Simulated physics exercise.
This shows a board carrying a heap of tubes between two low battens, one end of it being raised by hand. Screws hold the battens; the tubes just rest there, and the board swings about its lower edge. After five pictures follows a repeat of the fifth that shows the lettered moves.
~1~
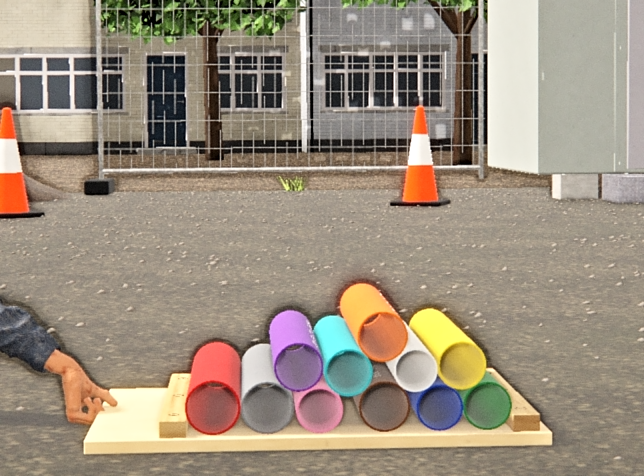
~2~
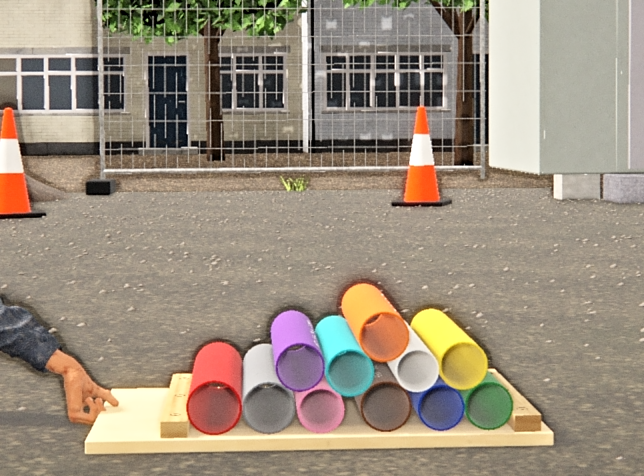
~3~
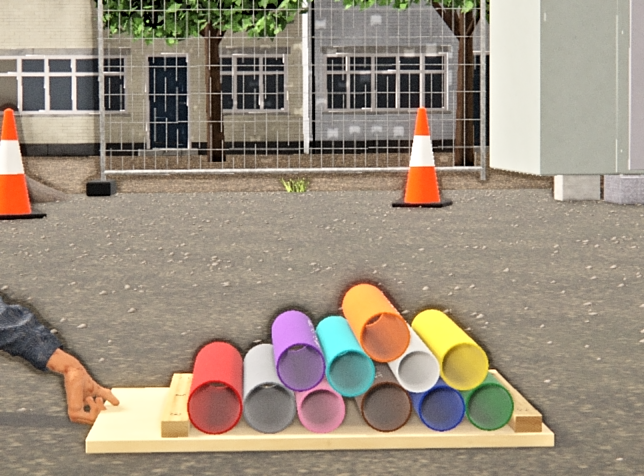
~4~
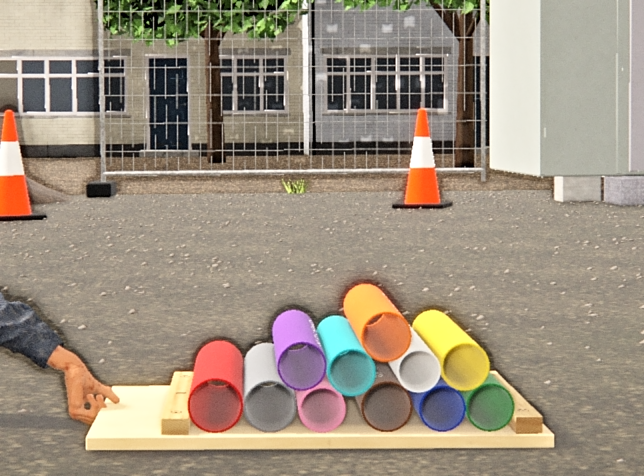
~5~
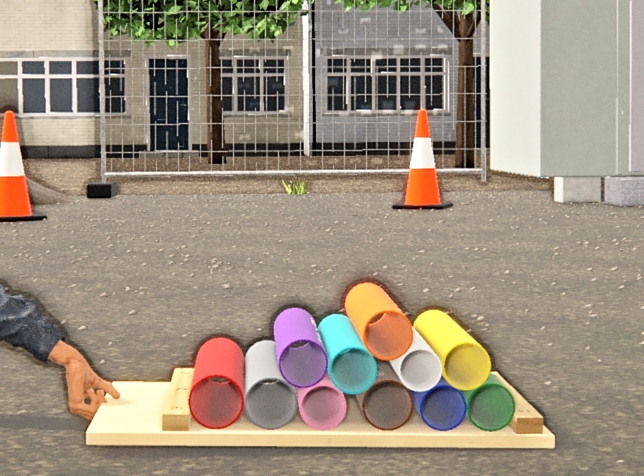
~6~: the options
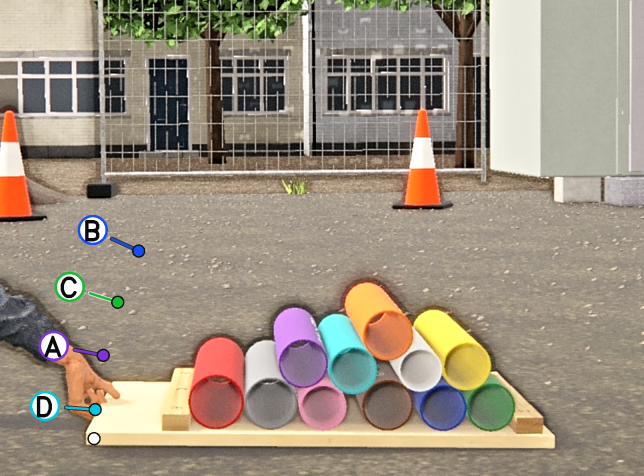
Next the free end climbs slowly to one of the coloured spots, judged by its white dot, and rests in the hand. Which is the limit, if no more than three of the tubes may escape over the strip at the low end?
The highest mark that will do is C.
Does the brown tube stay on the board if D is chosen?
Yes, with D.
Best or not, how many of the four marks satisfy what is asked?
The number is three.
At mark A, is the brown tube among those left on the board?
Yes, with A.
On the copy, A at (103, 355); B at (139, 251); C at (118, 302); D at (95, 410); the white dot at (94, 438).
On C. First, board at 15°.
Then, board at 19°.
Finally, board at 19°, one over the low batten (yellow).
By contrast, A none over the low batten; B five over the low batten; D none over the low batten.
